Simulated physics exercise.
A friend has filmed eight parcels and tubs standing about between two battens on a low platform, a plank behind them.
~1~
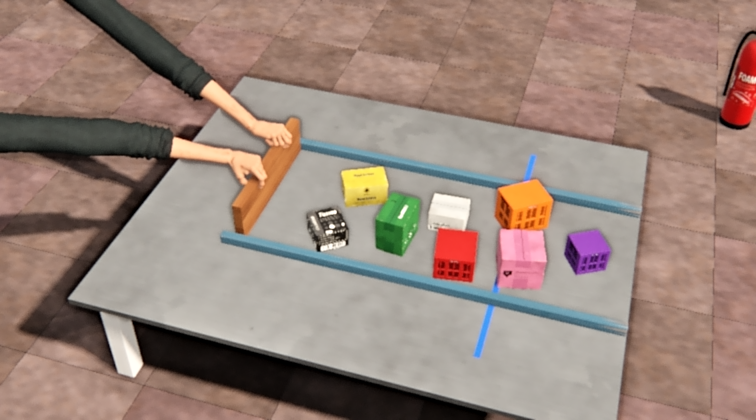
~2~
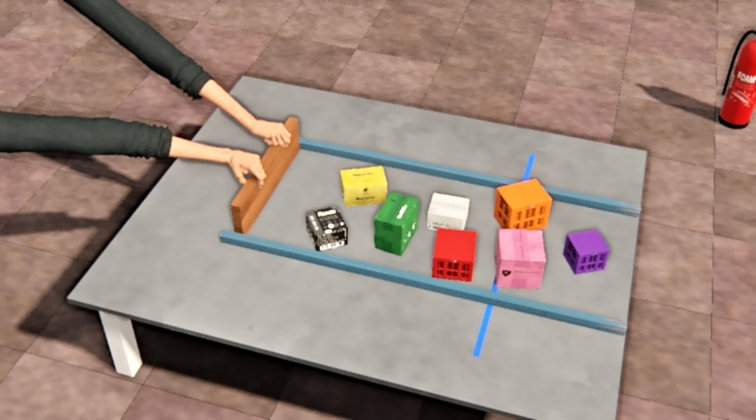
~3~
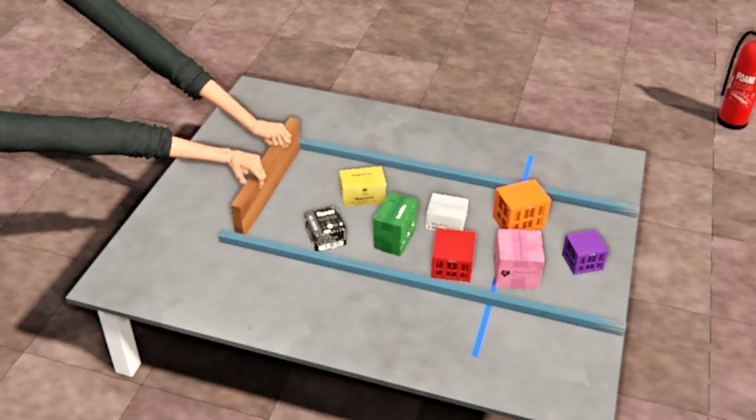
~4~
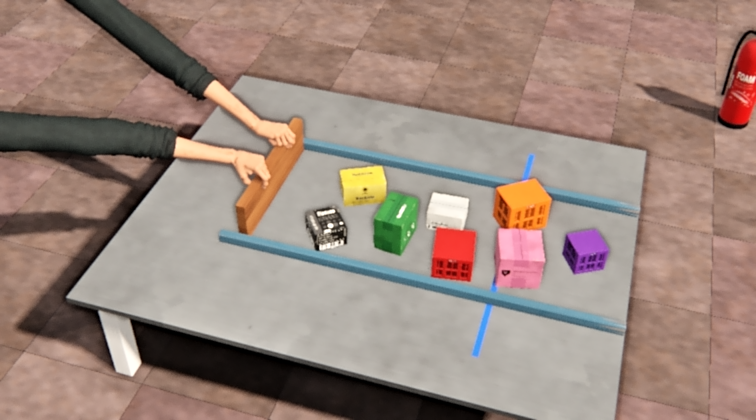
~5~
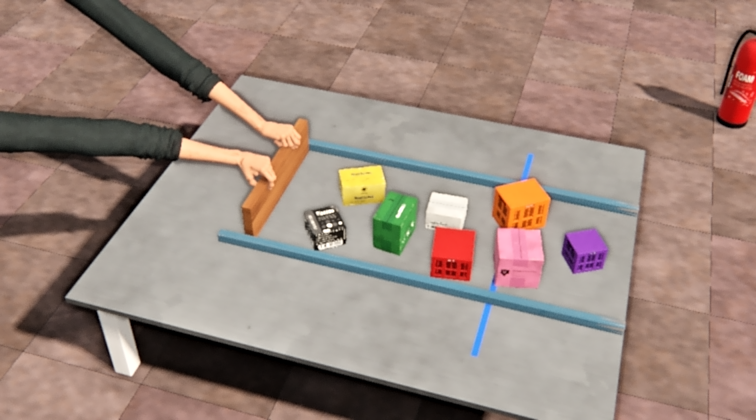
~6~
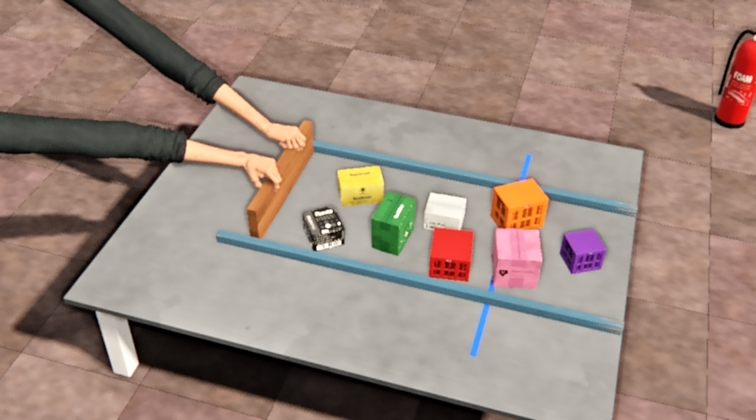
At first, two hands rest on a wooden plank at the left of a low platform, behind eight colourful parcels and crates standing between two blue battens. The hands then slide the plank slightly to the right, towards the black and yellow boxes, while the objects stay practically still.
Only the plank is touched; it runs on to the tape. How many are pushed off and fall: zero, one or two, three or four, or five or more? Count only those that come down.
In the end the number that fall off is zero.
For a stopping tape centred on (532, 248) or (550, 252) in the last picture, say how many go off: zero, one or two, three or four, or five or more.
For each place: One to two; one or two.
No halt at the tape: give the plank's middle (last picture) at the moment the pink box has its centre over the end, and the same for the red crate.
At (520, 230) for the pink box; at (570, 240) for the red crate.
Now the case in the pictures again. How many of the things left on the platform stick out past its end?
Overhanging: 1.
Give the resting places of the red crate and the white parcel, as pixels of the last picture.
About (557, 282), and the other about (569, 248).
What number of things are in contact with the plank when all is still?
In contact: 3.
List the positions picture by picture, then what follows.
In the first picture, purple crate (587, 252); pink box (520, 259); orange crate (523, 208); plank (269, 176); tape (509, 243).
In the second picture, pink box (519, 259); white parcel (448, 214).
In the third picture, orange crate (521, 208); green parcel (395, 224).
In the fourth picture, purple crate (585, 252); black box (326, 228).
In the fifth picture, pink box (518, 258); plank (278, 177).
In the sixth picture, purple crate (583, 251); pink box (516, 258); orange crate (519, 208); plank (283, 179); tape (505, 242).
A little later, none off yet; purple crate at rest near (583, 251); pink box at rest near (516, 258); orange crate at rest near (519, 208).
Next, none off yet; purple crate shifted a little near (591, 251); pink box shifted about its own width near (563, 269); orange crate shifted a little near (535, 205).
When it is over, the number that fall off is zero.
